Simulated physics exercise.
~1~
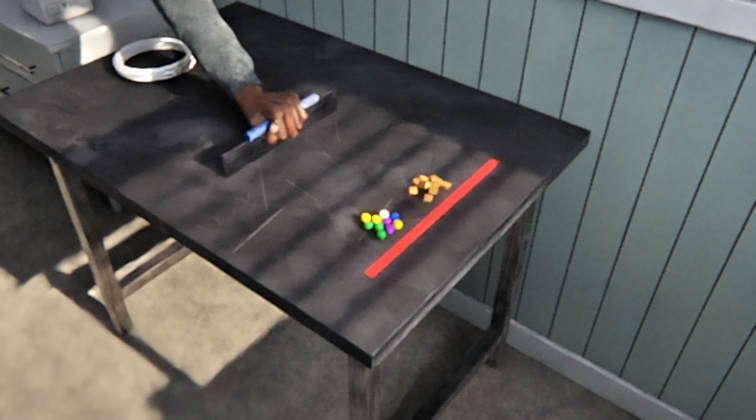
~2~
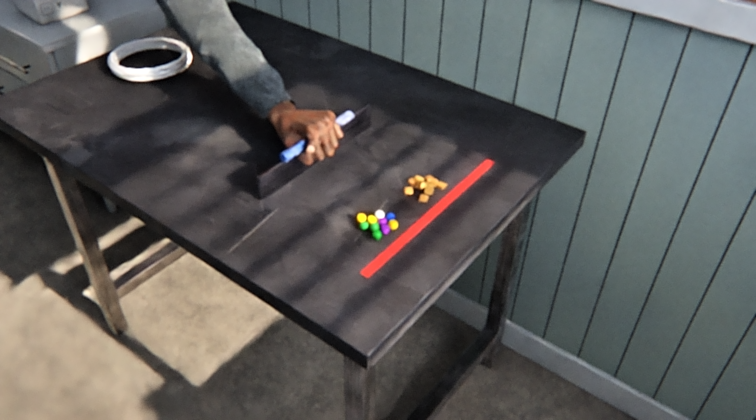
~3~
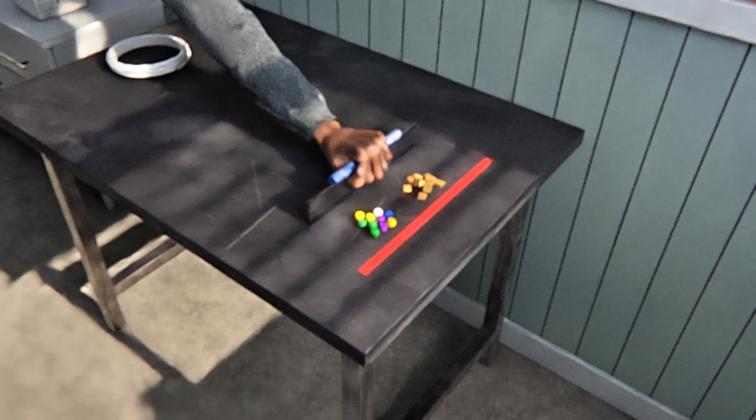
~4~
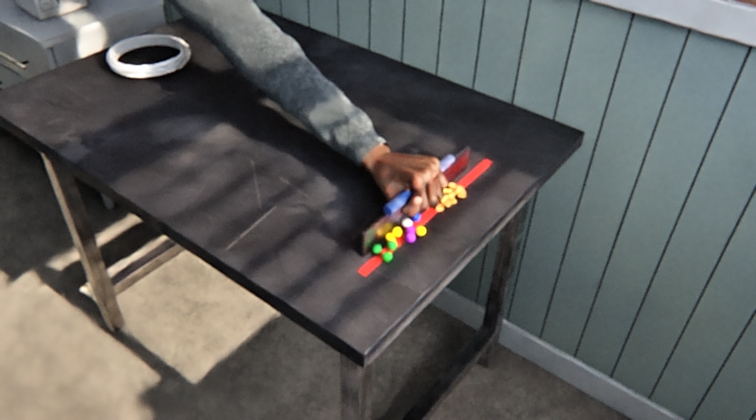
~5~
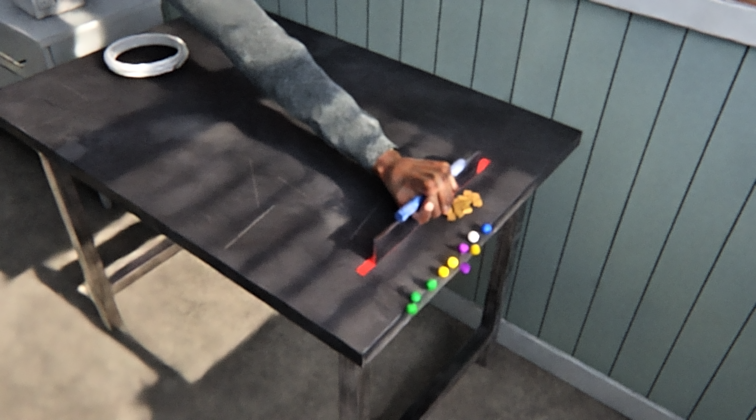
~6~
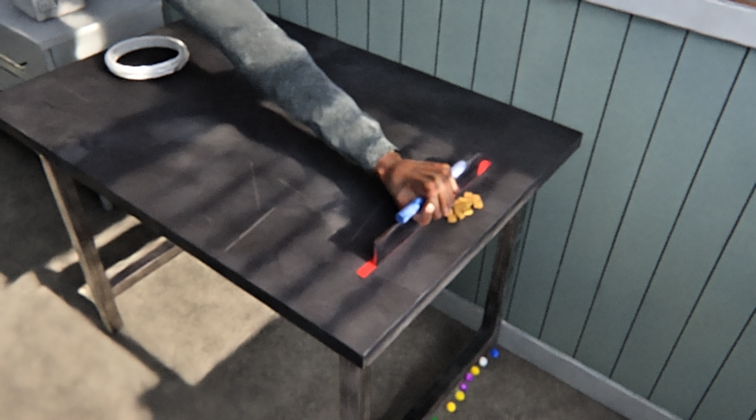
On a black table, a hand pushes a scraper to red tape; only colourful pieces fall off.
